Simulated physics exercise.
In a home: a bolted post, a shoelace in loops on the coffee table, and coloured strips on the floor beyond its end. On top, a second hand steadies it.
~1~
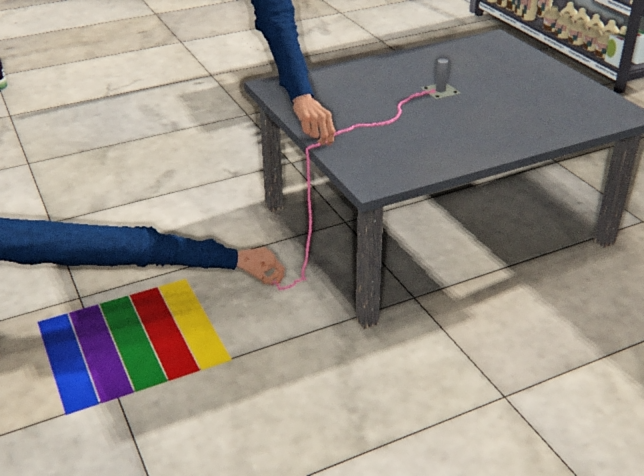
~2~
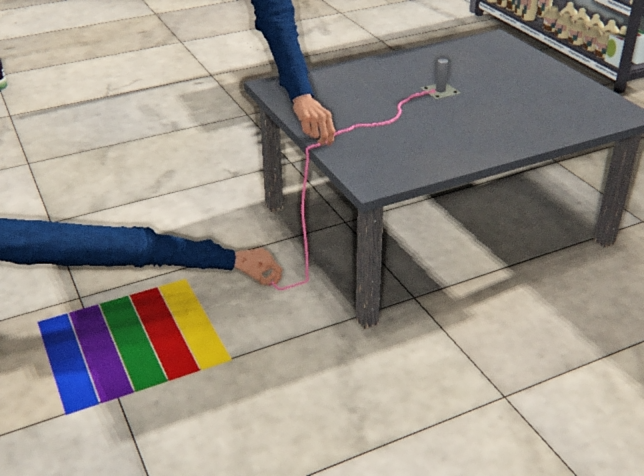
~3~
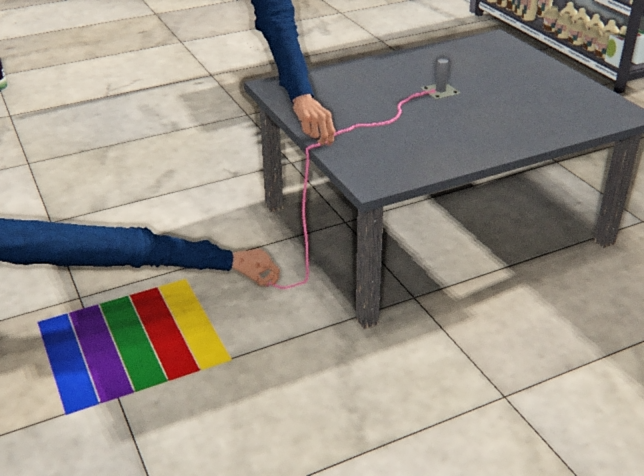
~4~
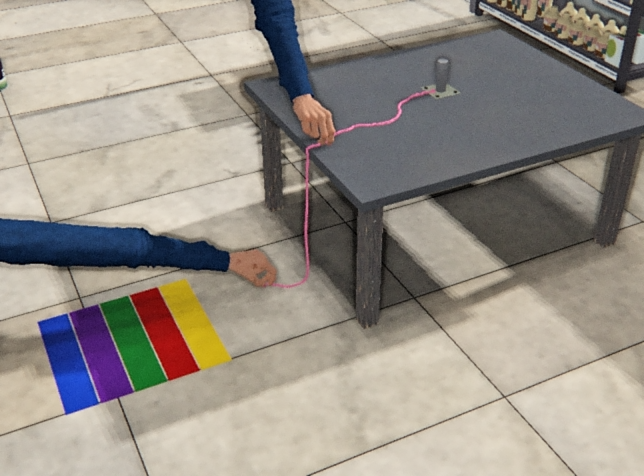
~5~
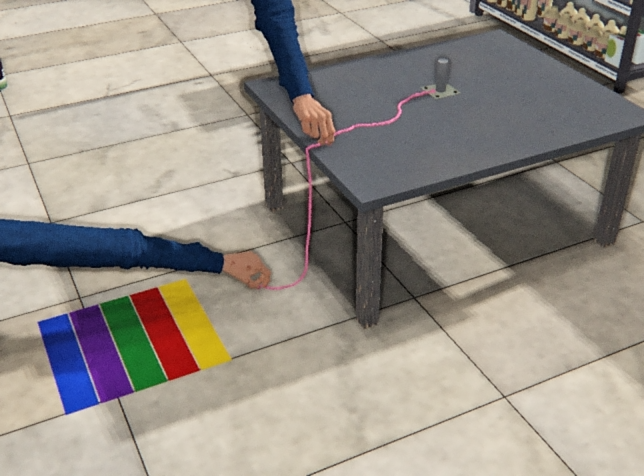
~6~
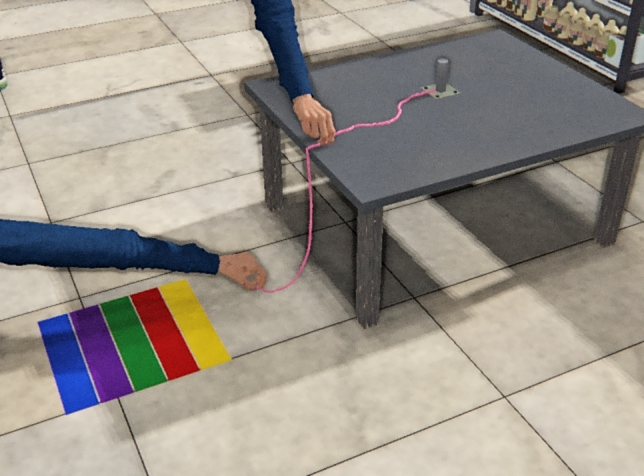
On a pale tiled floor, seen from above at an angle, a low grey coffee table stands at the right near a shelf of bone-like objects. A pink shoelace winds from a small grey post across the tabletop and over its edge, with blue, purple, green, red and yellow strips at lower left. The lower hand draws its end slightly left while the upper hand and camera stay still.
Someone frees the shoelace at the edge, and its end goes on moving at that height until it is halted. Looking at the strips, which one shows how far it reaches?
The red strip shows it.
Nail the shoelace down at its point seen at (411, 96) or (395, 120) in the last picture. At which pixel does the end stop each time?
(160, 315), (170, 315).
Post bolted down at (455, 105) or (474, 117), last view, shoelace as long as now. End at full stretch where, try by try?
Try 1 gives (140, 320) and try 2 gives (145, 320).
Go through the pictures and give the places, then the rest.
In the first picture, end (275, 281); yellow (208, 349); red (177, 359); green (144, 369); purple (111, 380); blue (77, 391).
In the second picture, end (273, 282); shoelace through (412, 97) (393, 120) (338, 133) (307, 166) (304, 223) (307, 270).
In the third picture, end (270, 283).
In the fourth picture, end (267, 284); shoelace through (412, 97) (393, 120) (338, 133) (307, 166) (306, 223) (308, 270).
In the fifth picture, end (261, 285).
In the sixth picture, end (258, 287); shoelace through (412, 97) (393, 120) (338, 133) (309, 166) (311, 221) (301, 271).
Soon after, end near (215, 300); short of the strips.
Then, end near (177, 311); over yellow.
At full stretch, end near (155, 318); over red. Over red.
